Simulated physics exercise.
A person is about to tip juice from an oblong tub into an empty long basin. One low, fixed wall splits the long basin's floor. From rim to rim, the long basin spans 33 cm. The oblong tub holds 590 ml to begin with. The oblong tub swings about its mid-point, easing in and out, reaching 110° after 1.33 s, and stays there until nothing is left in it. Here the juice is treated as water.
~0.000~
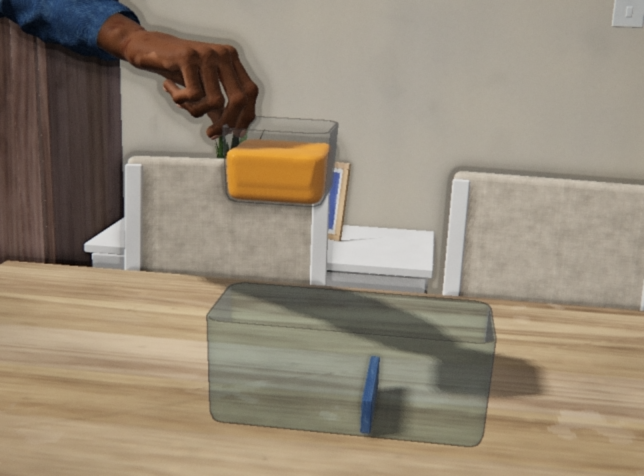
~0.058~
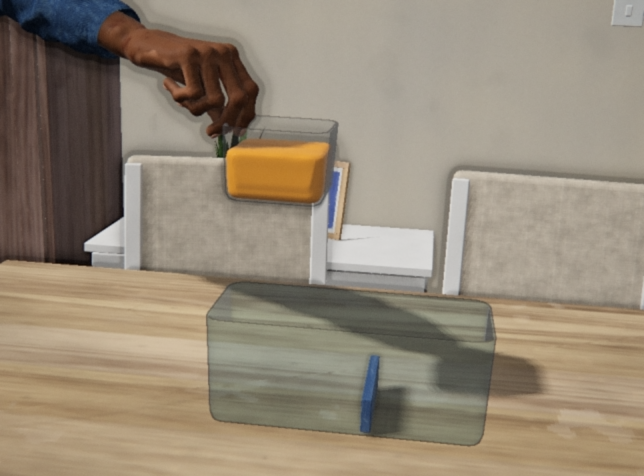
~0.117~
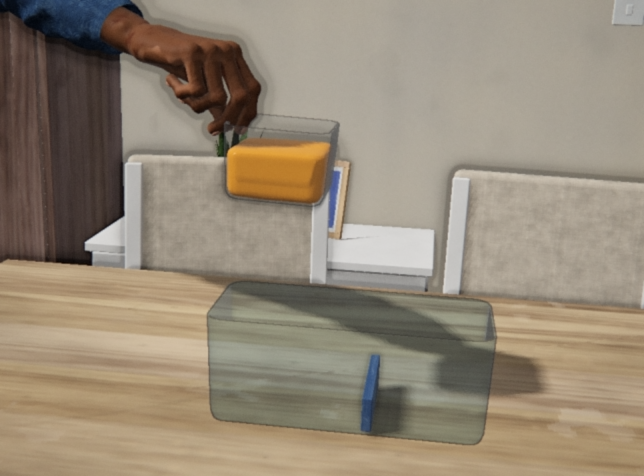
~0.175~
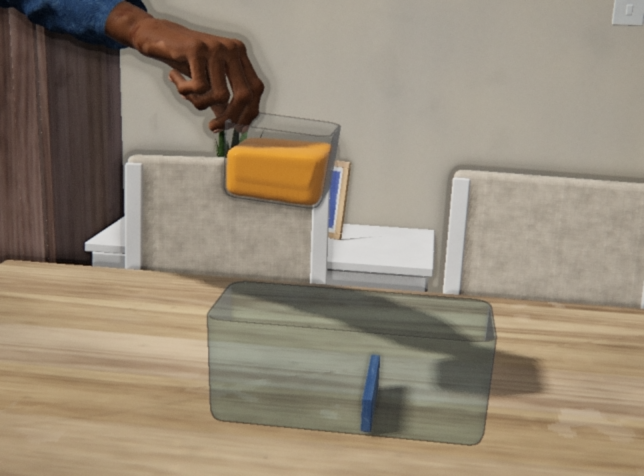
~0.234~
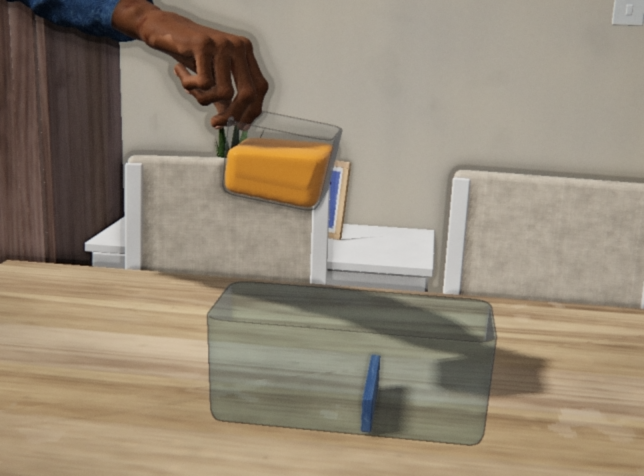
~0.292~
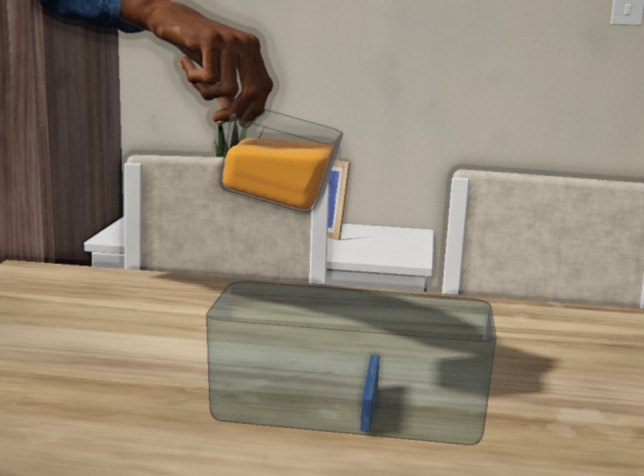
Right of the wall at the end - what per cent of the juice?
Near 68 per cent.
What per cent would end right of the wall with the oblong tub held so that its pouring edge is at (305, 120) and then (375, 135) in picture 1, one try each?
First 45, then 95 per cent.
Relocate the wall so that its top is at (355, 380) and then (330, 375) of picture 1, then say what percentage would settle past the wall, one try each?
Some 85 in a hundred, then some 95 in a hundred.
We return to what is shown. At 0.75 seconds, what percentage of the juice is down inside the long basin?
Fraction in basin: Approx. 4%.
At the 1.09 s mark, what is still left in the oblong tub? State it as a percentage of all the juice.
Roughly 14 percent remains.
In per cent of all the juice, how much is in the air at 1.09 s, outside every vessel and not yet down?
Airborne share: Near 16 %.
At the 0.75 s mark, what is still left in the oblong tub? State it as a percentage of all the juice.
Around 68 percent.
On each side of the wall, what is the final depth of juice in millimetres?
Depths at rest: Left around 8 mm, right around 24 mm.
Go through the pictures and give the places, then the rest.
Tilt 0°; pouring edge (333, 129); surface from (236, 146) to (330, 151); the long basin's rim runs from (219, 301) to (493, 324); the wall's top is at (371, 378), in the first frame.
Tilt 1°; pouring edge (333, 129); surface from (236, 145) to (330, 150), in the second frame.
Tilt 2°; pouring edge (334, 130); surface from (236, 144) to (331, 150), in the third frame.
Tilt 5°; pouring edge (336, 132); surface from (237, 144) to (332, 151), in the fourth frame.
Tilt 8°; pouring edge (337, 136); surface from (237, 145) to (332, 151), in the fifth frame.
Tilt 13°; pouring edge (338, 140); surface from (236, 145) to (333, 151), in the sixth frame.
By 0.75 s the tilt is 66° and 69 per cent is still to pour, 2 is left of the wall and 2 right of it.
By 1.09 s the tilt is 102° and 13 per cent is still to pour, 7 is left of the wall and 64 right of it.
By 1.45 s the tilt is 110° and 0 per cent is still to pour, 30 is left of the wall and 68 right of it.
By 1.83 s the tilt is 110° and 0 per cent is still to pour, 31 is left of the wall and 68 right of it.
At rest 31 per cent lies left of the wall, 68 right of it and 1 outside.
